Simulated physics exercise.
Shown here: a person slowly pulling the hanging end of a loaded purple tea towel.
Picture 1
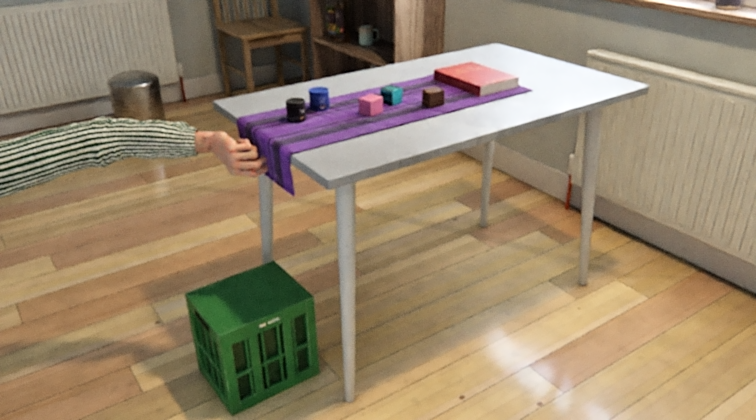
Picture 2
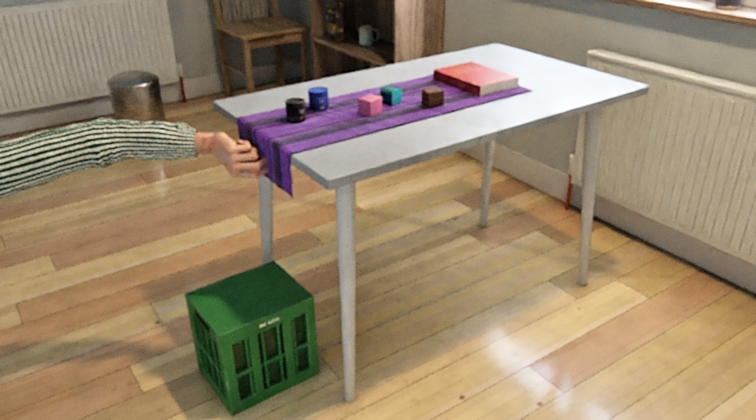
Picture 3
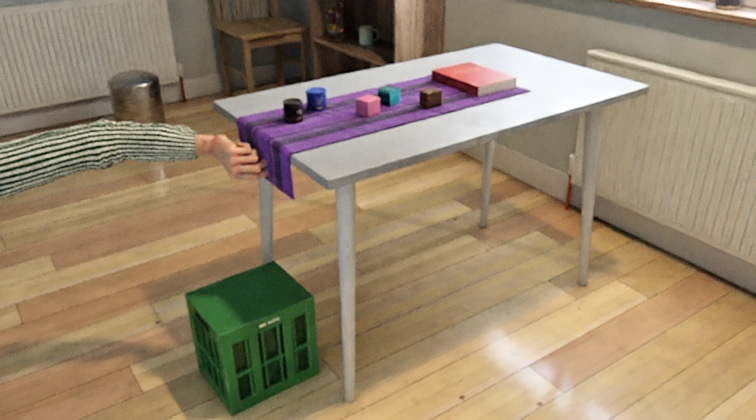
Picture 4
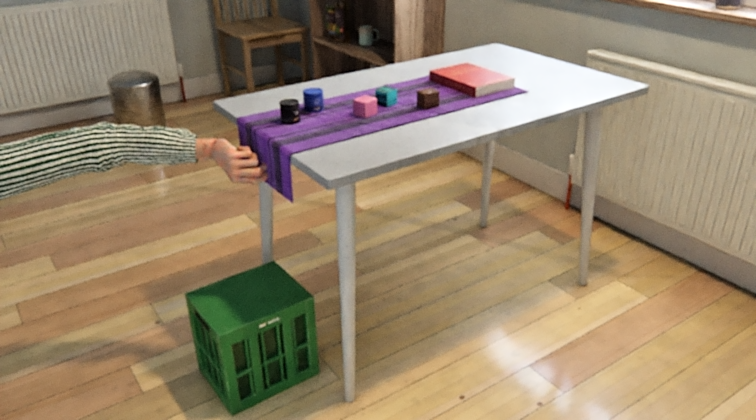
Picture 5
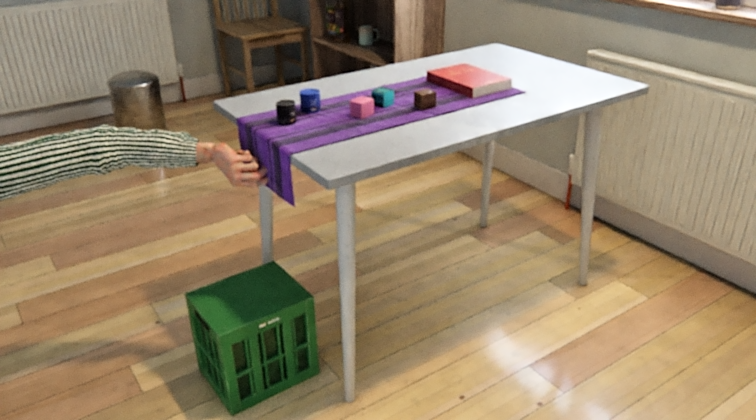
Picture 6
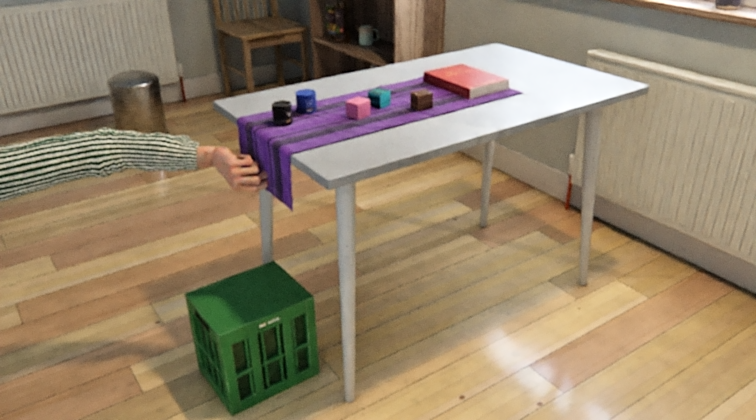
A striped-sleeved arm slowly pulling a purple cloth down over a table's edge, drawing pots, coloured cubes and a red book slightly left.
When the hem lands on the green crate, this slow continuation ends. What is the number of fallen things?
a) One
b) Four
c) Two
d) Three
The answer is d.
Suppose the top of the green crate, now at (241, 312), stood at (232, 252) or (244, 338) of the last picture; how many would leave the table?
For the first height 1, for the second 4.
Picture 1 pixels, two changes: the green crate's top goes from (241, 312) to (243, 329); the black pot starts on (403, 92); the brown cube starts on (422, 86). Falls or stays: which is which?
The black pot stays aboard, and the brown cube stays aboard.
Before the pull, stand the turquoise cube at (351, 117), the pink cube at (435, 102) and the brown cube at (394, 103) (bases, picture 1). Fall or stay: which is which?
Of the three, the turquoise cube ends off the top, the pink cube stays aloft and the brown cube stays aloft.
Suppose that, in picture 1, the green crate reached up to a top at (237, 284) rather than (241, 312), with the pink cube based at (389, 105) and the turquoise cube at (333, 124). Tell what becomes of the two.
Observed: Pink cube remains seated; turquoise cube departs.
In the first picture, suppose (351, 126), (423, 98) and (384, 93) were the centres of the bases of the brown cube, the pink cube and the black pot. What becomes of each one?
The brown cube ends up off, the pink cube ends up on top and the black pot ends up on top.
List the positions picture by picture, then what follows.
Hem (294, 196); black pot (295, 100); blue pot (319, 90); pink cube (371, 97); turquoise cube (391, 88); brown cube (433, 89); top of the crate (241, 312), in the first picture.
Hem (293, 197); black pot (295, 101), in the second picture.
Hem (294, 200); blue pot (316, 90), in the third picture.
Hem (293, 204); pink cube (365, 99); top of the crate (241, 312), in the fourth picture.
Hem (295, 207); turquoise cube (383, 90), in the fifth picture.
Hem (292, 212); black pot (282, 103); blue pot (306, 92); pink cube (358, 100); turquoise cube (379, 91); brown cube (422, 92), in the sixth picture.
Early on, hem near (270, 241); black pot gone.
Midway, hem near (272, 270); black pot and blue pot gone.
Finally, hem on the crate; black pot, blue pot and pink cube gone. The count of fallen things is three.
